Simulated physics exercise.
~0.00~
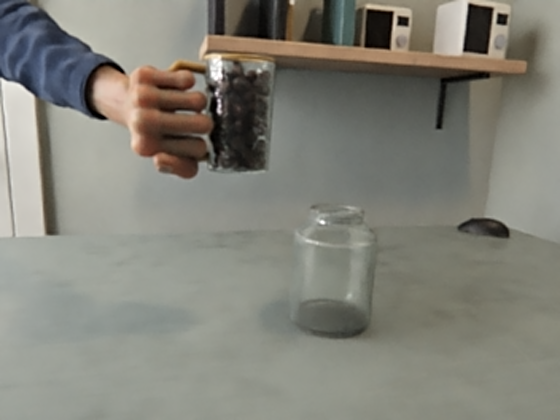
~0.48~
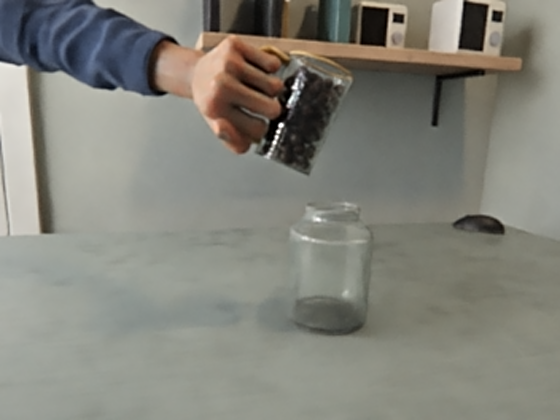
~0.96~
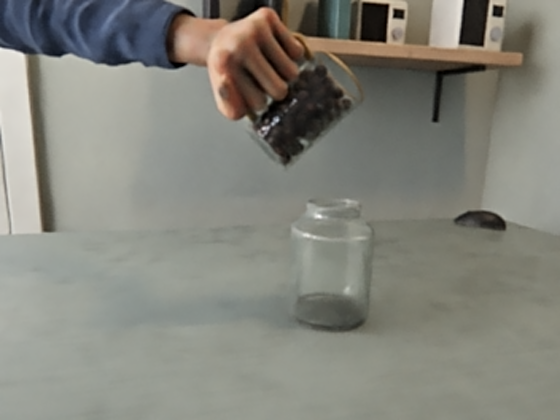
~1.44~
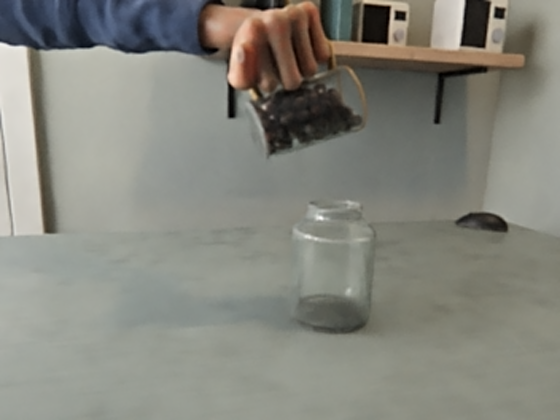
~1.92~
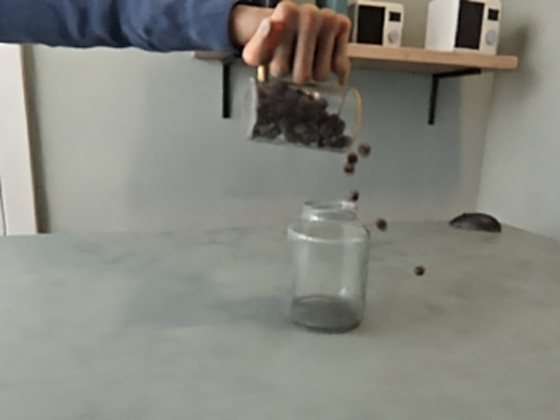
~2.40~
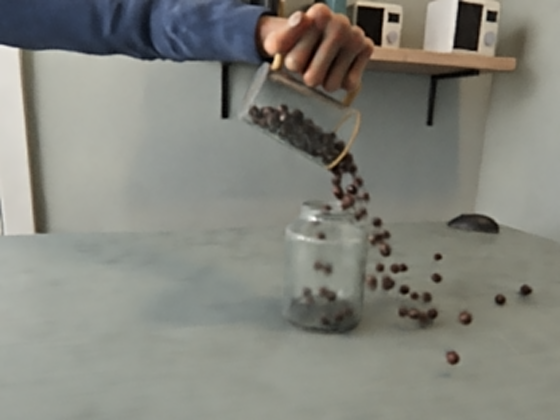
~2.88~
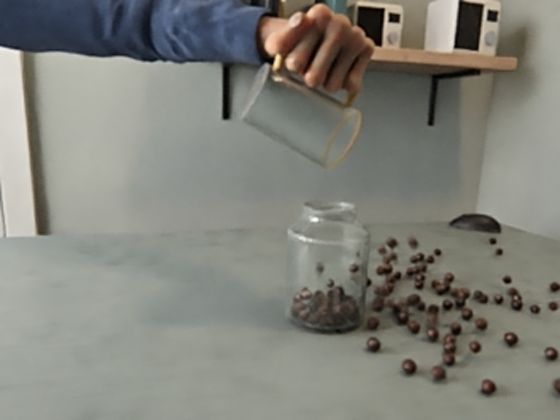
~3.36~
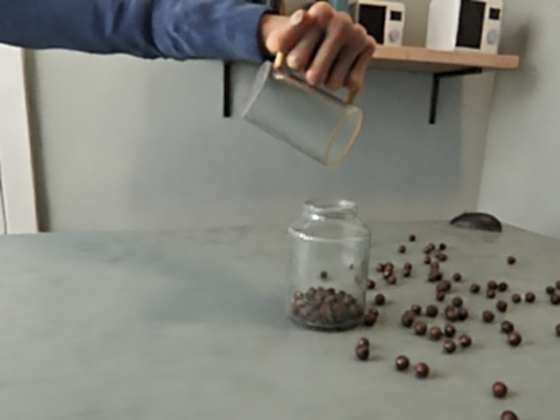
A hand tips dark balls from a clear cup toward a jar, spilling most outside it.
